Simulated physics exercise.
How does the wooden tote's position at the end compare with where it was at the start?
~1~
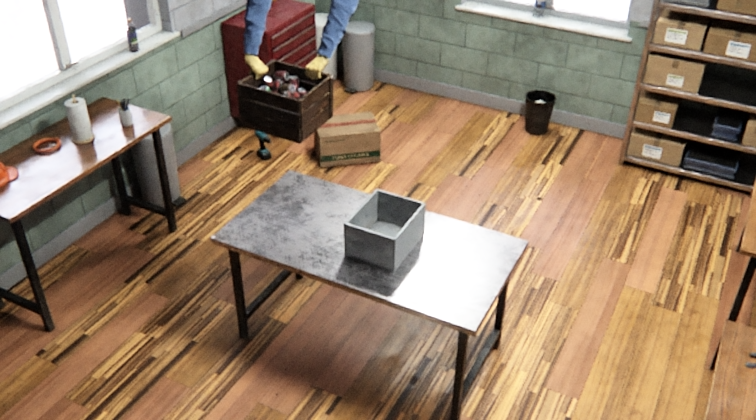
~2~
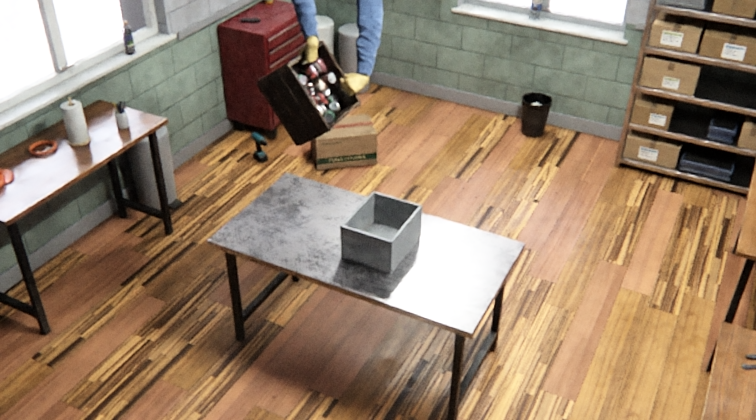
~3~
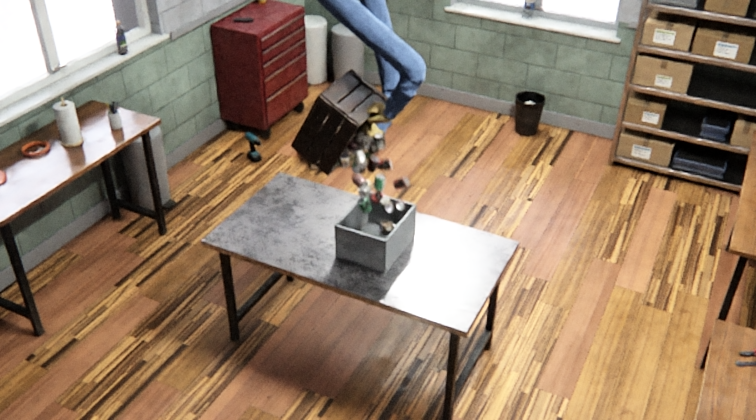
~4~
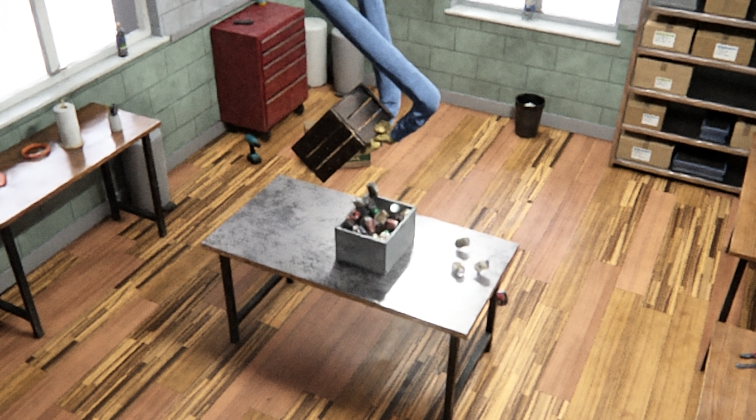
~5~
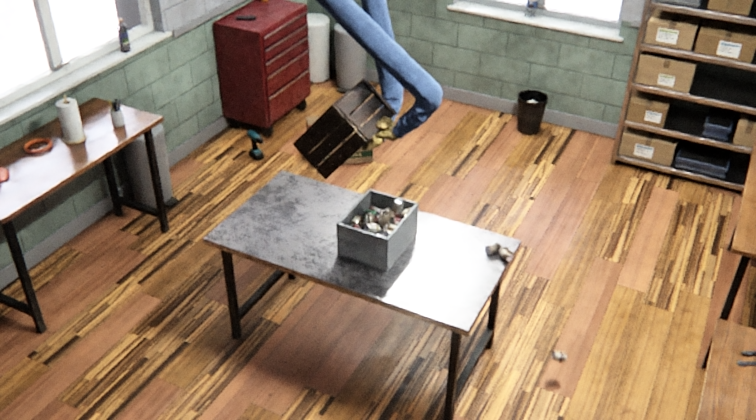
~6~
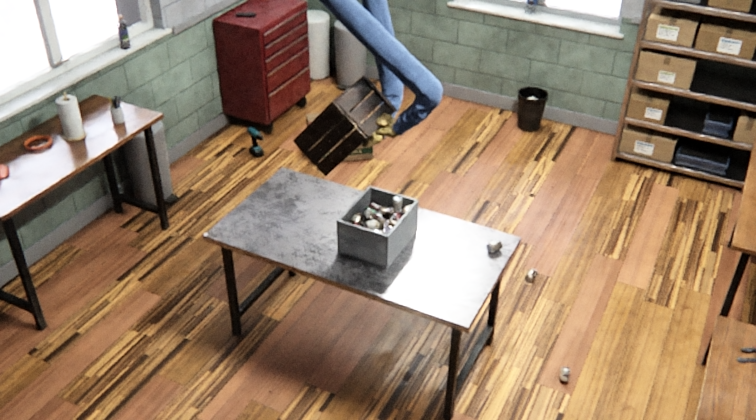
At the start the wooden tote is held in front of the red tool chest, farther to the left. By the end it is farther to the right and a little lower in view, just behind the table and closer to the grey basket.
In a workshop with green block walls and a plank floor, two blue-sleeved arms in yellow gloves hold a wooden tote of small cans beyond a metal table with a grey basket on it. The arms swing the tote to the right and tip it steeply toward the basket. Cans tumble out in a stream and pile up inside, while a few scatter across the right side of the table. Some of these strays roll off the edge onto the floor. At the end most of the cans fill the basket, a few lie outside it, and the tote stays tilted.
